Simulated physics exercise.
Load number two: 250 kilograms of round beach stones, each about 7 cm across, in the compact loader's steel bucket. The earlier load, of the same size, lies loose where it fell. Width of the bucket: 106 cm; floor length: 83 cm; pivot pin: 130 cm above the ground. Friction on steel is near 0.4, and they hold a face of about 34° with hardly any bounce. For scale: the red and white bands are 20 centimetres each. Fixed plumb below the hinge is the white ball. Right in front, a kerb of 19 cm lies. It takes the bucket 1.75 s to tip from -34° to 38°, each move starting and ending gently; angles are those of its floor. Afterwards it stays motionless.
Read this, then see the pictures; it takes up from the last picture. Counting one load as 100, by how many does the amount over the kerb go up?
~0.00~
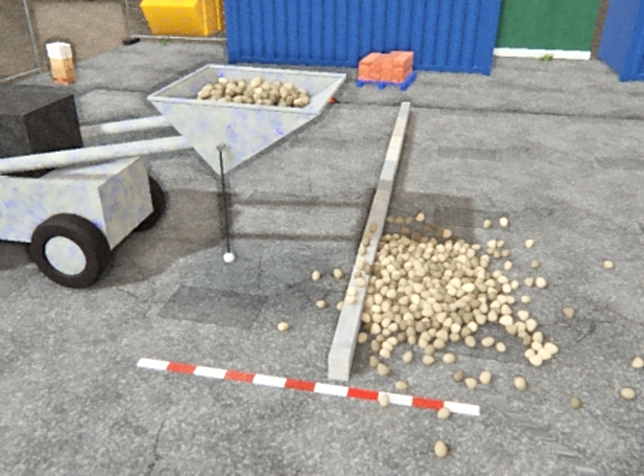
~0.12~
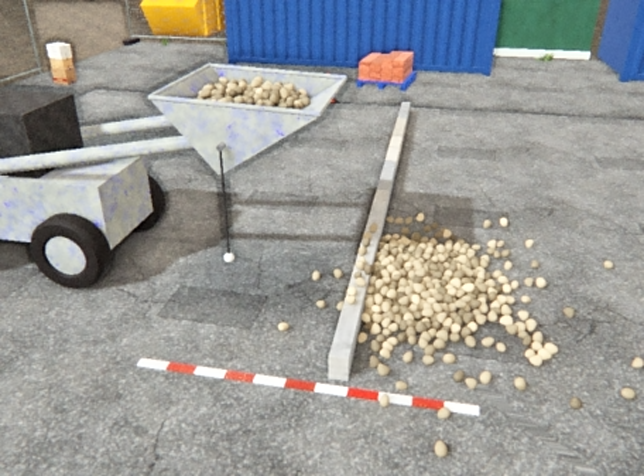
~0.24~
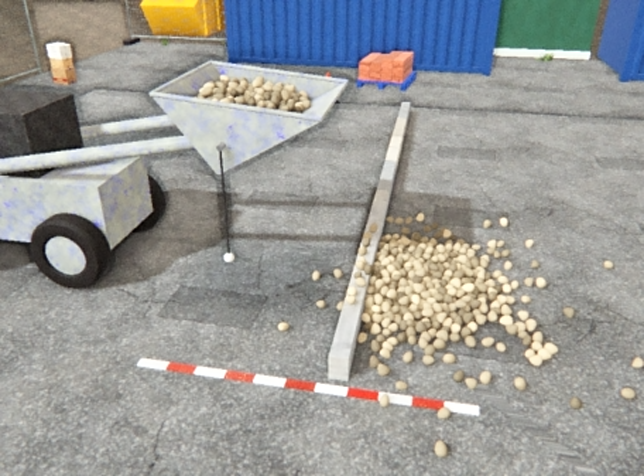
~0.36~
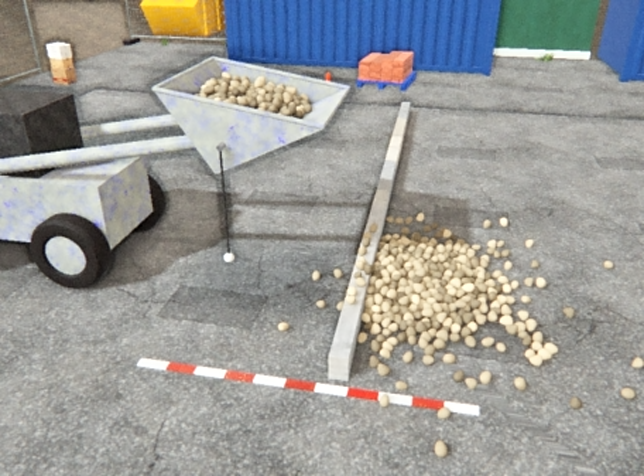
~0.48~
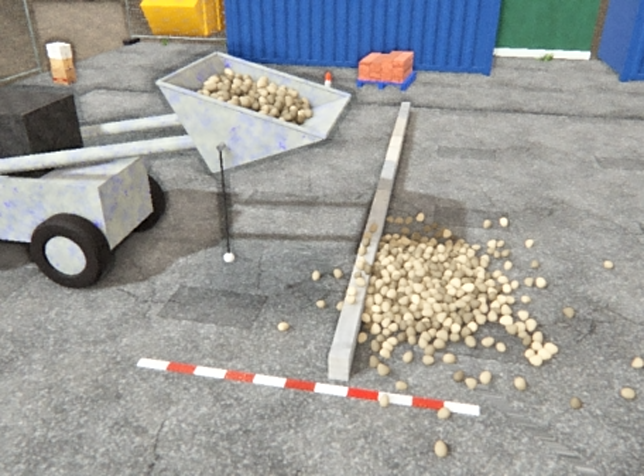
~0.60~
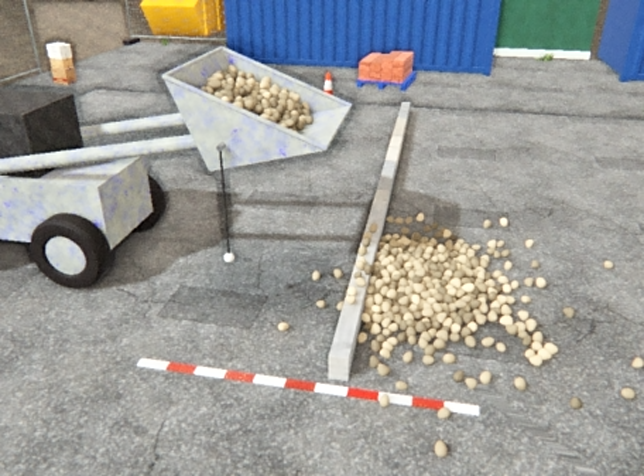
By about 38 out of 100.
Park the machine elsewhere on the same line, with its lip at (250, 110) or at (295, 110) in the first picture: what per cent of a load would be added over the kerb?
First place about 0 %, second about 10 %.
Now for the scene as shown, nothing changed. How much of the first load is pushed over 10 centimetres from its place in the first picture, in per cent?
Near 5 per cent, I reckon.
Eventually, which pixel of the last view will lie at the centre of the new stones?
Around (350, 272) in the last picture.
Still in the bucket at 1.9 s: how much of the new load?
Close to 25 in a hundred.
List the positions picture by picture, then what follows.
Lip at (319, 113), floor tilted -34°, highest stones at (243, 87). The earlier load is highest near (364, 257), 23 cm above ground level, 4 % on this side of the kerb, 96 % over the kerb, in the first picture.
Lip at (320, 115), floor tilted -33°, highest stones at (236, 87); the stones move at 0.1 m/s on average, in the second picture.
Lip at (321, 120), floor tilted -30°, highest stones at (230, 87); the stones move at 0.1 m/s on average, in the third picture.
The bucket is at -26°, its lip at (323, 127); the top of the load is at (224, 85); the stones move at 0.1 m/s on average, in the fourth picture.
The bucket is at -21°, its lip at (325, 137); the top of the load is at (221, 82); the stones move at 0.2 m/s on average, in the fifth picture.
Lip at (326, 149), floor tilted -14°, highest stones at (225, 78); the stones move at 0.2 m/s on average, in the sixth picture.
After 1.3 s the floor is at 27°; in per cent of one load, 99 in the bucket, 5 on this side of the kerb, 96 over the kerb; the foremost stones are at (593, 322).
After 1.9 s the floor is at 38°; in per cent of one load, 23 in the bucket, 70 on this side of the kerb, 107 over the kerb; the foremost stones are at (593, 322).
After 2.2 s the floor is at 38°; in per cent of one load, 0 in the bucket, 74 on this side of the kerb, 126 over the kerb; the foremost stones are at (593, 322).
After 4.7 s the floor is at 38°; in per cent of one load, 0 in the bucket, 65 on this side of the kerb, 135 over the kerb; the foremost stones are at (593, 322). Net gain over the kerb, 38.
